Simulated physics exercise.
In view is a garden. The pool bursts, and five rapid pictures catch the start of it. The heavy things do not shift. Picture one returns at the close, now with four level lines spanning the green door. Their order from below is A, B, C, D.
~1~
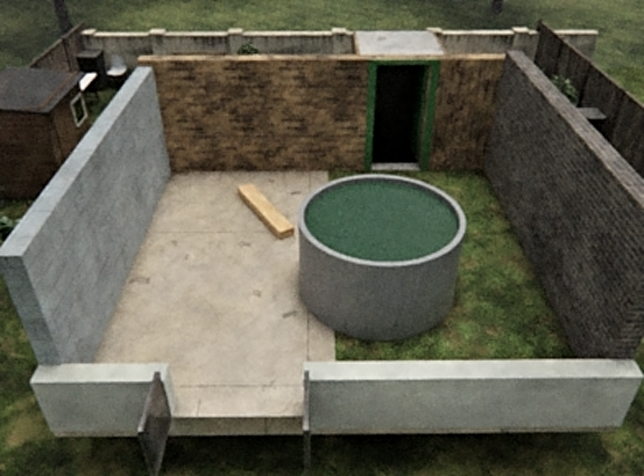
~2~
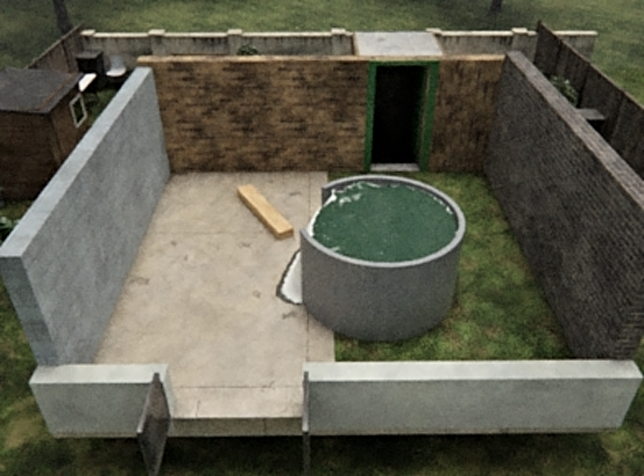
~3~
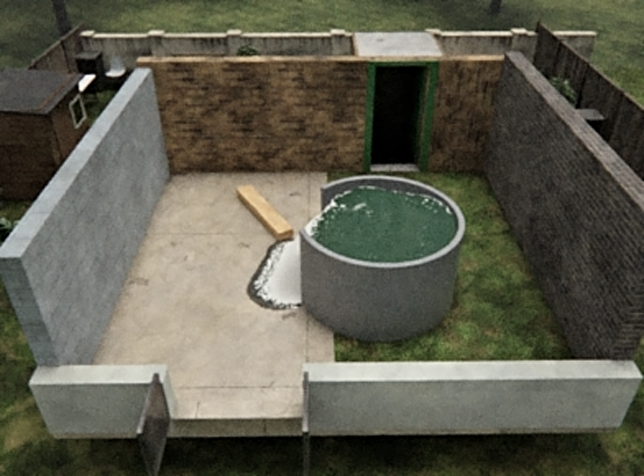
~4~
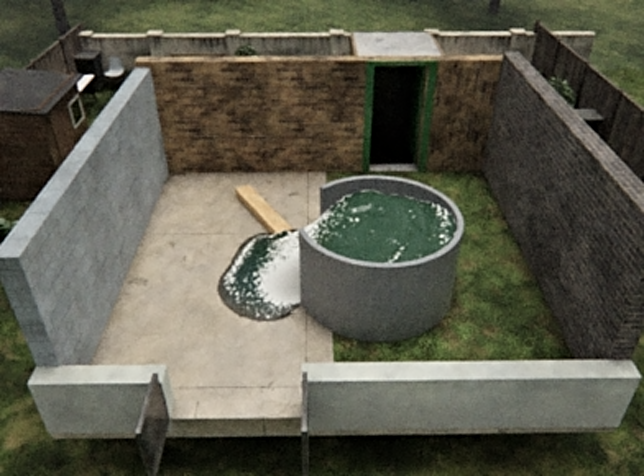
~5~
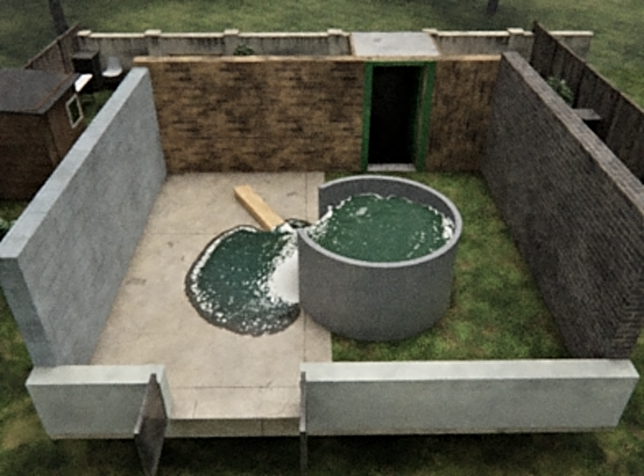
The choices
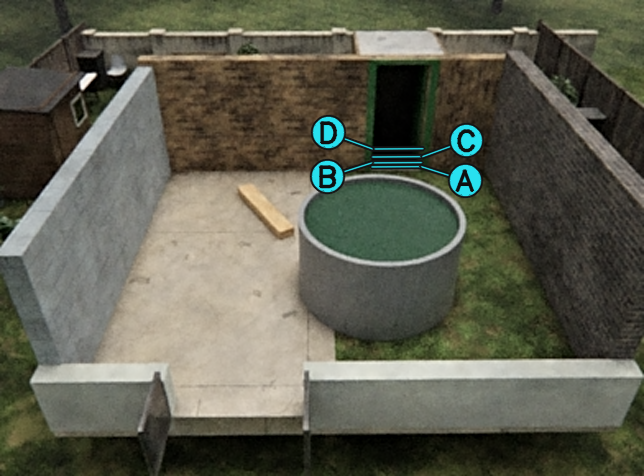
A walled garden, half pale paving and half grass, is seen from high above by a still camera. A round grey pool of green water stands right of centre, with a yellowish plank on the paving beside it, a green-framed doorway in the brown brick wall behind, and an open gate at front left. Water pours from the pool's left side, foaming white, and spreads leftward across the paving in a widening green puddle.
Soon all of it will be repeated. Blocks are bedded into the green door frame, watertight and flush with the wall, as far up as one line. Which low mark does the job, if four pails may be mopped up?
I would pick height A.
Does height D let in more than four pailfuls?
No.
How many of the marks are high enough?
All of the four.
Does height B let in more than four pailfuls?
No, not at all.
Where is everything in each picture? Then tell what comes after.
Water in the pool at rest, its middle at (381, 220); foot of the green doorway at (396, 170); open gate at (236, 359).
Water covers 1 % of the ground and shows as far out as (287, 276).
Water covers 4 % of the ground and shows as far out as (281, 243).
Water covers 7 % of the ground and shows as far out as (253, 239).
Water covers 12 % of the ground and shows as far out as (224, 234).
On the marked copy, A at (396, 166); B at (396, 162); C at (397, 156); D at (397, 148); from the bottom up A, B, C, D.
With A, a splash gets over, under a bucket.
With B, nothing gets over.
With C, nothing gets over.
With D, nothing gets over.
